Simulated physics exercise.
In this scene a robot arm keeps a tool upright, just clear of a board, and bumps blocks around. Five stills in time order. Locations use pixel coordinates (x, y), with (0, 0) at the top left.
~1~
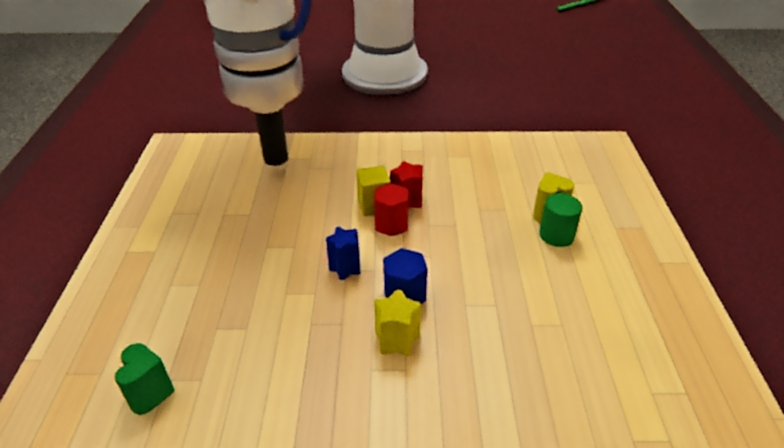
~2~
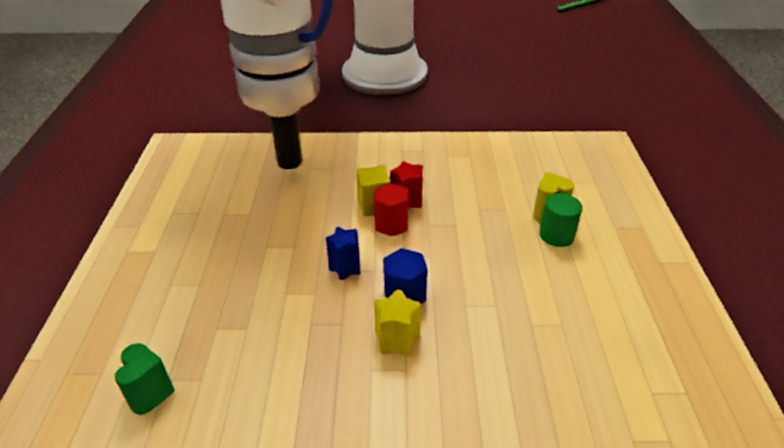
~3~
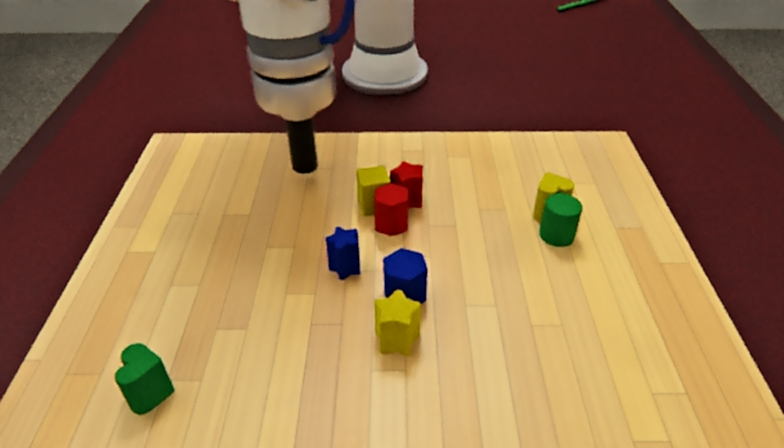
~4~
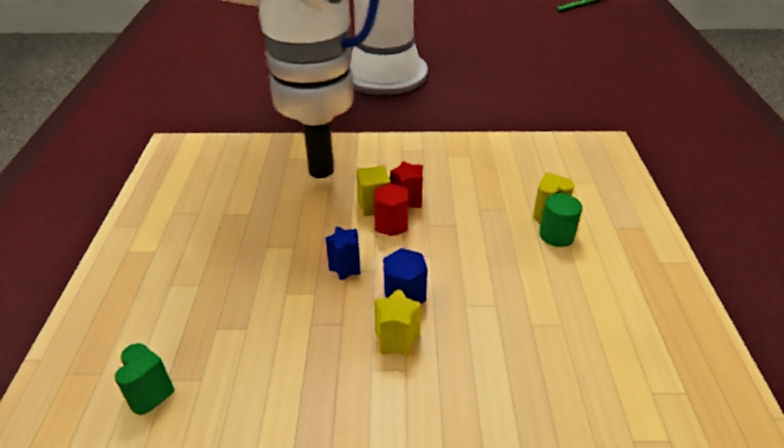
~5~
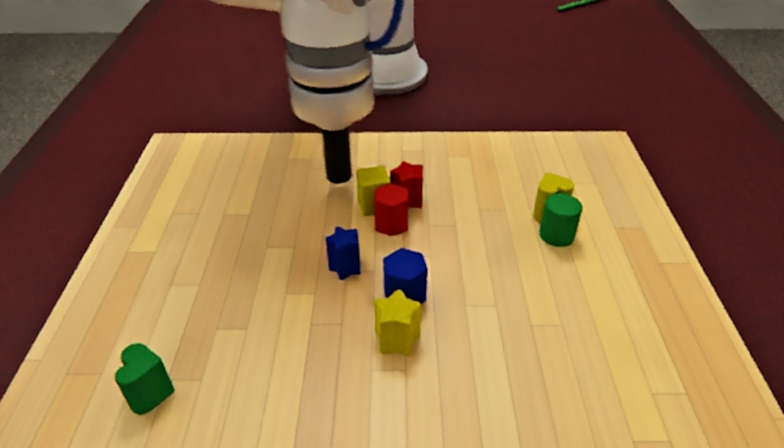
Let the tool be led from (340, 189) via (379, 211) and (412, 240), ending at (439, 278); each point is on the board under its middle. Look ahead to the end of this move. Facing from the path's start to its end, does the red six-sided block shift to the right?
Answer: No.
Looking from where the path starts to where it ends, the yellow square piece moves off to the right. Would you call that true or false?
This is false.
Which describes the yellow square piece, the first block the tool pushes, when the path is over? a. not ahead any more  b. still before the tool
It's a.
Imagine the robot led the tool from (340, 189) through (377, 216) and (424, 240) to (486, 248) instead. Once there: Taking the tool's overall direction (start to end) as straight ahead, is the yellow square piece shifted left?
Yes, I think so.
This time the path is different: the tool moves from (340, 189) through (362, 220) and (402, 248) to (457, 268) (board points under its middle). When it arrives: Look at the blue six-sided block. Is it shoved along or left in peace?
By the last moment of the path, the blue six-sided block has stayed put.
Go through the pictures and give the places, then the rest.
In the first picture, tool tip at (276, 159); block tops, yellow square piece at (373, 175); red six-sided block at (391, 194); blue six-sided block at (405, 263); red star at (408, 170).
In the second picture, tool at (290, 163); blocks unchanged.
In the third picture, tool at (305, 167); blocks unchanged.
In the fourth picture, tool at (322, 171); blocks unchanged.
In the fifth picture, tool at (339, 176); yellow square piece at (373, 175); red six-sided block at (391, 194); blue six-sided block at (405, 263); red star at (408, 170).
The first path, step by step. One third of the way, tool at (379, 198); yellow square piece at (409, 189), turned 25° anticlockwise; red six-sided block at (421, 210), turned 25° clockwise; red star at (420, 170), turned 15° anticlockwise.
Two thirds of the way, tool at (413, 227); yellow square piece at (436, 195), turned 100° anticlockwise; red six-sided block at (444, 221), turned 70° clockwise; red star at (421, 170), turned 25° anticlockwise.
At the end, tool at (440, 265); yellow square piece at (436, 195), turned 100° anticlockwise; red six-sided block at (473, 237), turned 15° anticlockwise; blue six-sided block in place; red star at (421, 170), turned 25° anticlockwise.
